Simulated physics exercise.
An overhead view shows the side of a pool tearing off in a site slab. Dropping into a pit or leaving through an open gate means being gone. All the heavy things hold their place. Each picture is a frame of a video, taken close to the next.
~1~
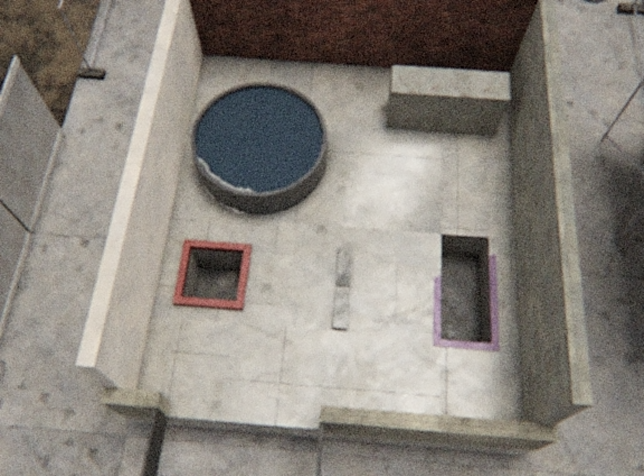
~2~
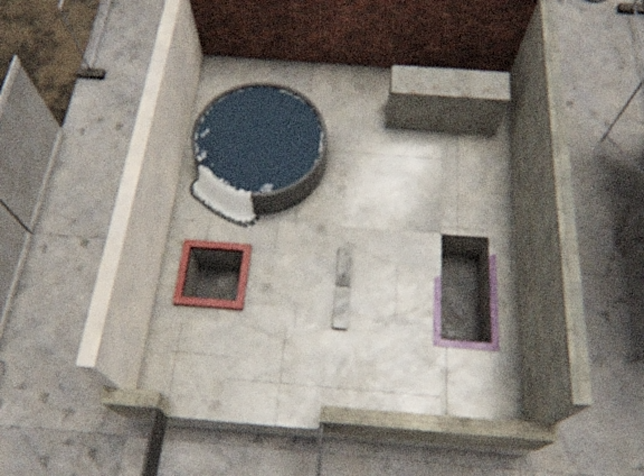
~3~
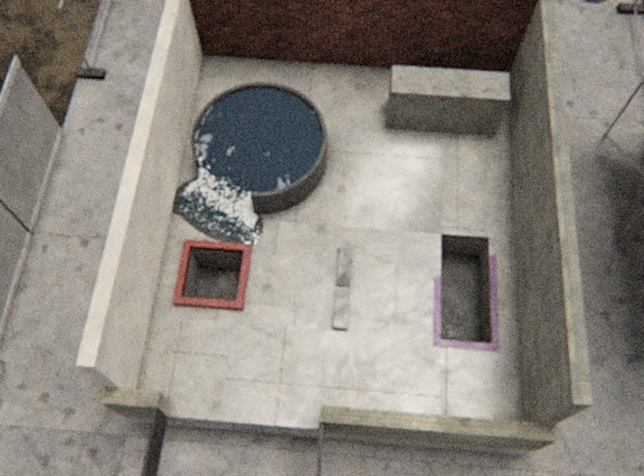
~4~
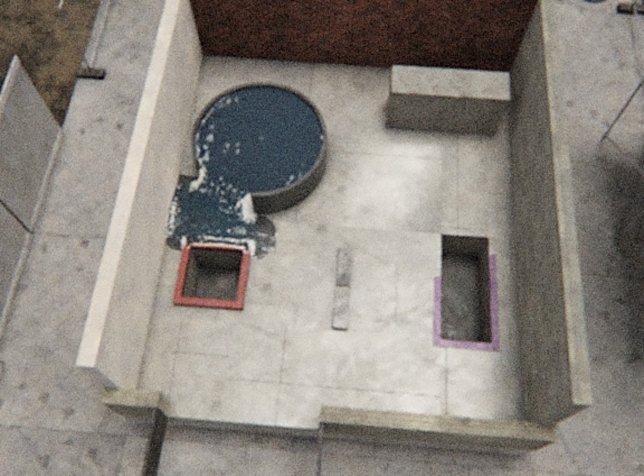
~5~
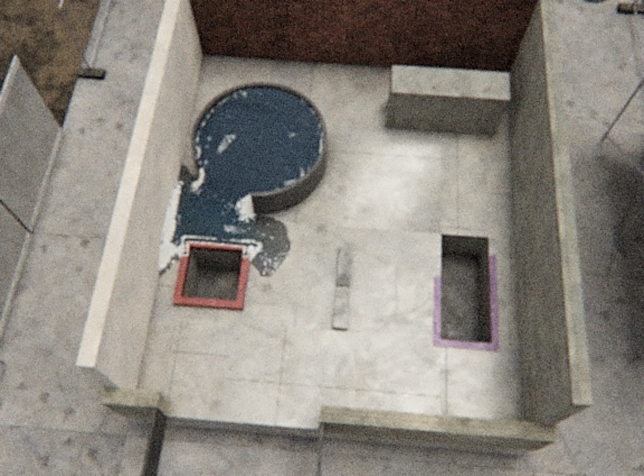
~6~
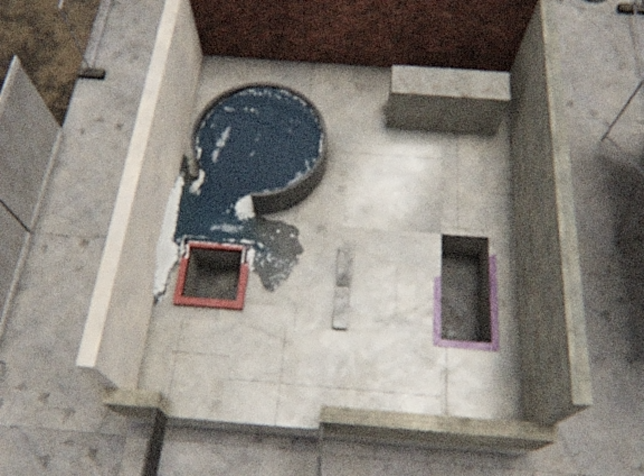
A walled concrete slab is seen from high above by a still camera, with a dark reddish wall at the back and a gap in the low front edge. A round pool of dark blue water sits upper left, above a red-framed square pit, with a purple-edged pit and a grey block at right. The pool's lower-left side opens, and foaming water pours out, spreads along the left wall and reaches around the red frame.
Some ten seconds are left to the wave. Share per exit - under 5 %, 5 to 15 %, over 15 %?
In order: The gate goes higher than fifteen per cent; the red pit goes higher than fifteen per cent; the purple pit stays lower than five per cent.
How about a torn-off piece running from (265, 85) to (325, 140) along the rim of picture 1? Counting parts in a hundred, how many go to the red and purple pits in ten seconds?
Shares: Red at 0 percent, purple at 30 percent.
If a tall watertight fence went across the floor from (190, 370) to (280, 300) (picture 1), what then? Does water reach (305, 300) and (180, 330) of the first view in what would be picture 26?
In the listed order, the first spot is swamped and the second is swamped.
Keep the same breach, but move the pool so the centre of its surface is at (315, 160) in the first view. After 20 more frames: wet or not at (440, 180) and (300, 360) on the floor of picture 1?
Untouched, swamped.
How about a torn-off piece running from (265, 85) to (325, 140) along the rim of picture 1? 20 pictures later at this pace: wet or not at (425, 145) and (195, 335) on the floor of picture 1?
The first ends up soaked, the second ends up unsoaked.
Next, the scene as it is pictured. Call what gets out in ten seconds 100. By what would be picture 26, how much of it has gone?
I'd put it near 60 in a hundred.
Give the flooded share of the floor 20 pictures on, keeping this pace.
Roughly 30 percent, I reckon.
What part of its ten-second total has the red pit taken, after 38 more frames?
Approximately 95 in a hundred, I reckon.
A moment on, water covers 15 % of the floor; the gate 0 %, the red pit 8 %, the purple pit 0 %.
Next, water covers 15 % of the floor; the gate 1 %, the red pit 18 %, the purple pit 0 %.
Then, water covers 30 % of the floor; the gate 6 %, the red pit 26 %, the purple pit 0 %.
Later, water covers 50 % of the floor; the gate 12 %, the red pit 32 %, the purple pit 0 %.
In the end, water covers 75 % of the floor; the gate 18 %, the red pit 34 %, the purple pit 2 %.
